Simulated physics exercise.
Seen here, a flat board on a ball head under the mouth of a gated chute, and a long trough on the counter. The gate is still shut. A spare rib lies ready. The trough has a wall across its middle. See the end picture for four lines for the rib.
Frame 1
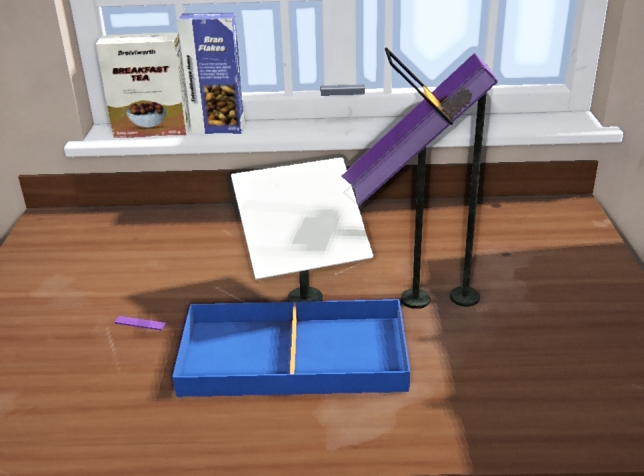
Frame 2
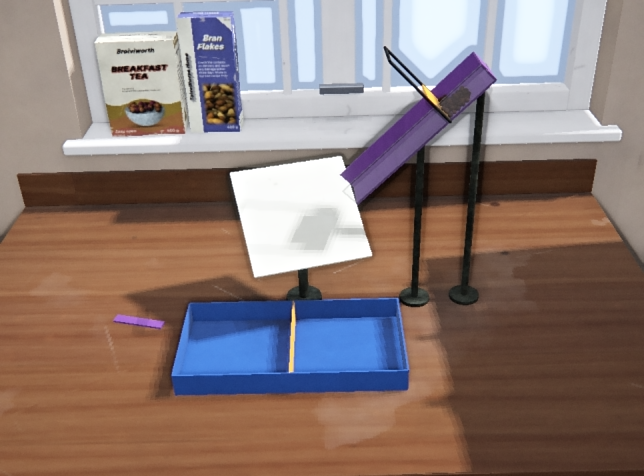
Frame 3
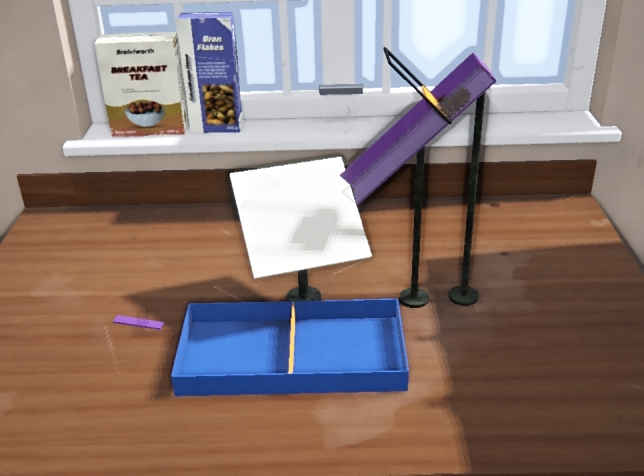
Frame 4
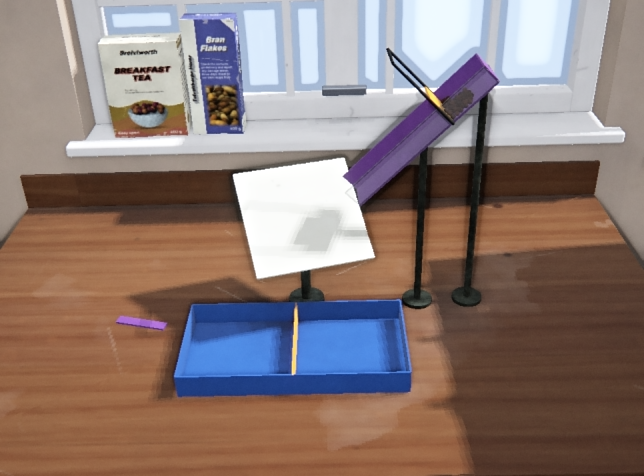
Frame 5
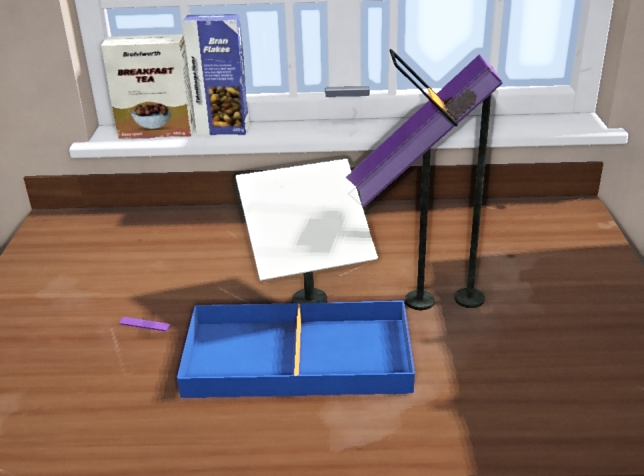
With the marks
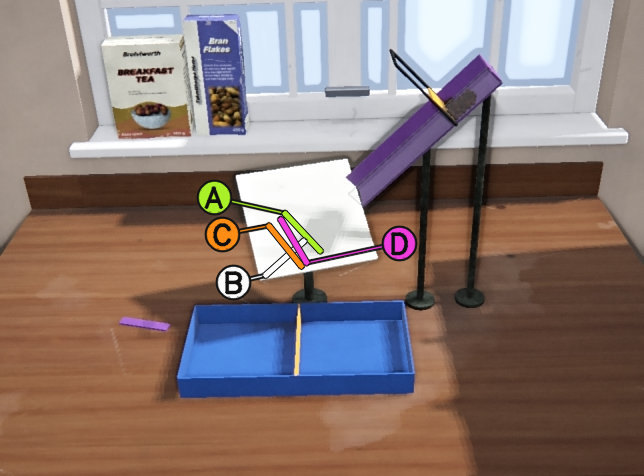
On a wooden counter by a window, a purple chute with its gate shut stood over a tilted white board and a divided blue trough, and nothing moved apart from the view shifting slightly.
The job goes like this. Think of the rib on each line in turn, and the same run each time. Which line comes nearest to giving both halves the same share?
Best: B.
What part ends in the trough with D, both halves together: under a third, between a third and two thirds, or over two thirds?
Line D gives over two thirds.
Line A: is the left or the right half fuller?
Right.
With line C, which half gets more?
Right.
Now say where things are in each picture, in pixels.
Load behind the gate at (452, 102), allspice berries; lip of the chute at (357, 197), sloping fairly steeply, in the first picture.
Middle of the board at (300, 214), tilted fairly steeply; middle of its low edge at (314, 266); of its high edge at (287, 164), in the second picture.
Front corners of the trough at (172, 376) and (408, 371); front end of its middle wall at (290, 374); gate still shut at (427, 95), in the third picture.
Middle of the load at (453, 103); lip at (358, 198), in the fourth picture.
Middle of the load at (456, 104); lip at (361, 199), in the fifth picture.
On the marked copy, line A from (284, 213) to (320, 250); line B from (304, 241) to (265, 275); line C from (268, 225) to (301, 266); line D from (280, 219) to (306, 262).
For line A, of what is caught, a small part in the left half, nearly all in the right.
For line B, of what is caught, about half in the left half, about half in the right.
For line C, of what is caught, a small part in the left half, nearly all in the right.
For line D, of what is caught, a stray few in the left half, nearly all in the right.
